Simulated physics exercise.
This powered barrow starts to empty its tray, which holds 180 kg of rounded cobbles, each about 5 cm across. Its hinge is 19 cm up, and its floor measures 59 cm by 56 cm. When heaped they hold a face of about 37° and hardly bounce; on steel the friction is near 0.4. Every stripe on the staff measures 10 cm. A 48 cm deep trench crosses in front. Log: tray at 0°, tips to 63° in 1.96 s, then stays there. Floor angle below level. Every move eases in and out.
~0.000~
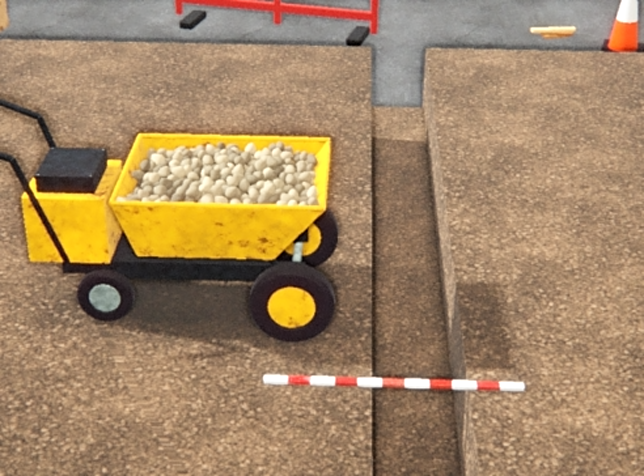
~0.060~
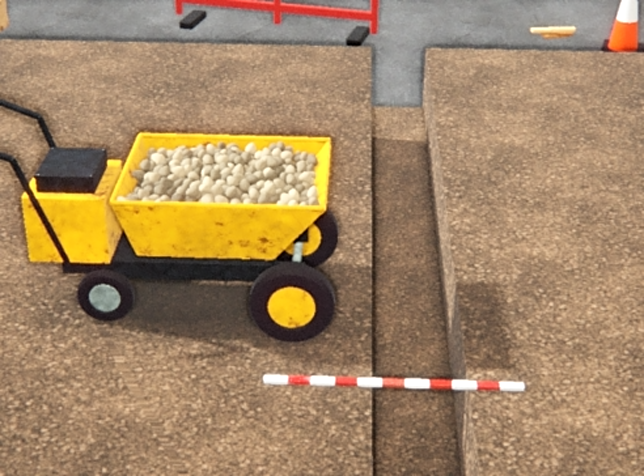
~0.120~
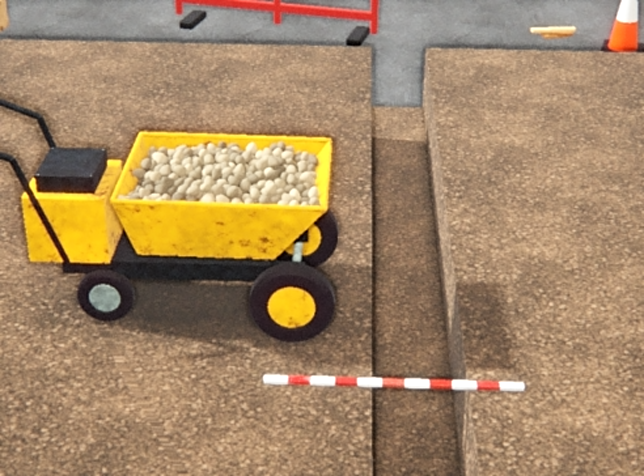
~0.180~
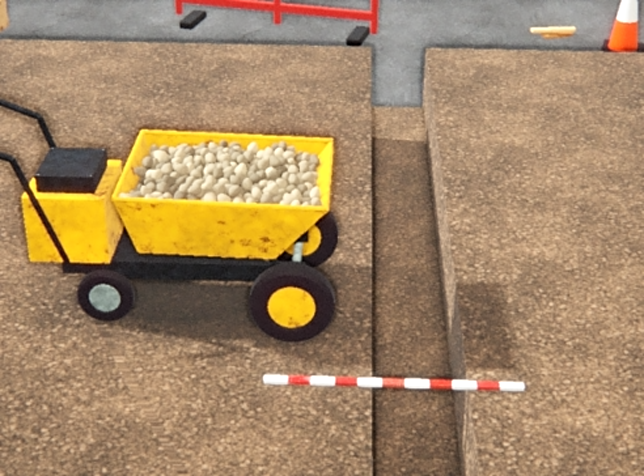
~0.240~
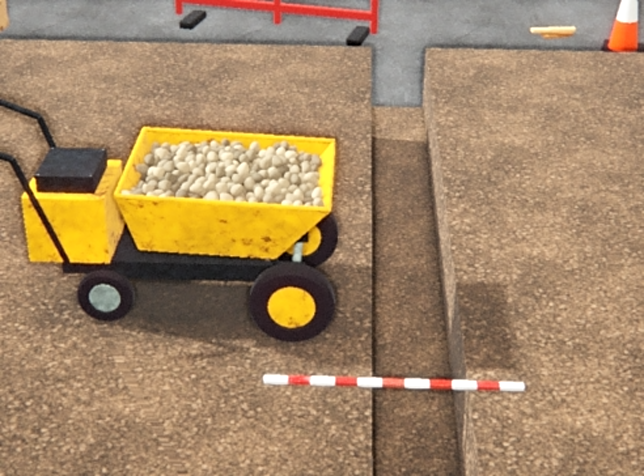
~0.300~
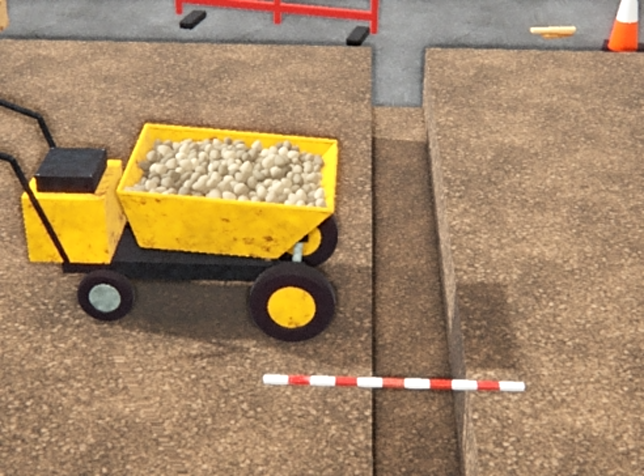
At first, a yellow powered barrow loaded with pale rounded stones stands still on brown ground, left of a trench, with a red-and-white staff lying across the gap. Then its tray tilts very slightly, the rear edge rising a little toward the right while the wheels stay in place.
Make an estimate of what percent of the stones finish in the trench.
About 77 percent.
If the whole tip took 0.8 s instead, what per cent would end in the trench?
Estimate: About 60 %.
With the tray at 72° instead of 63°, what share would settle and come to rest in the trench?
The trench would hold about 75% of it.
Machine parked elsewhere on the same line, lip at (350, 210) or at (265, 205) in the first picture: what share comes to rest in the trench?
Near 55 and near 90 percent.
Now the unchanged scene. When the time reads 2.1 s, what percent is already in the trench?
Close to 30 per cent has got there by then.
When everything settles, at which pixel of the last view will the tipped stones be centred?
The middle should be near (428, 369).
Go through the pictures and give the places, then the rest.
In the first frame, the tray is at 0°, its lip at (324, 209); the top of the load is at (240, 161).
The second frame shows lip at (325, 209), floor tilted 0°, highest stones at (240, 161); the stones move at 0.1 m/s on average.
The third frame shows lip at (326, 209), floor tilted 1°, highest stones at (236, 160); the stones move at 0.1 m/s on average.
The fourth frame shows lip at (327, 210), floor tilted 1°, highest stones at (237, 159); the stones move at 0.1 m/s on average.
The fifth frame shows lip at (330, 210), floor tilted 3°, highest stones at (229, 159); the stones move at 0.2 m/s on average.
The sixth frame shows lip at (332, 211), floor tilted 4°, highest stones at (226, 159); the stones move at 0.2 m/s on average.
After 1.5 s the floor is at 53°; 99 % in the tray, 1 % in the trench; the foremost stones are at (415, 252).
After 2.1 s the floor is at 63°; 62 % in the tray, 28 % in the trench, 9 % past the trench; the foremost stones are at (523, 318).
After 2.4 s the floor is at 63°; 38 % in the tray, 43 % in the trench, 18 % past the trench; the foremost stones are at (598, 323).
After 4.4 s the floor is at 63°; 5 % in the tray, 77 % in the trench, 19 % past the trench; the foremost stones are past the picture's edge.
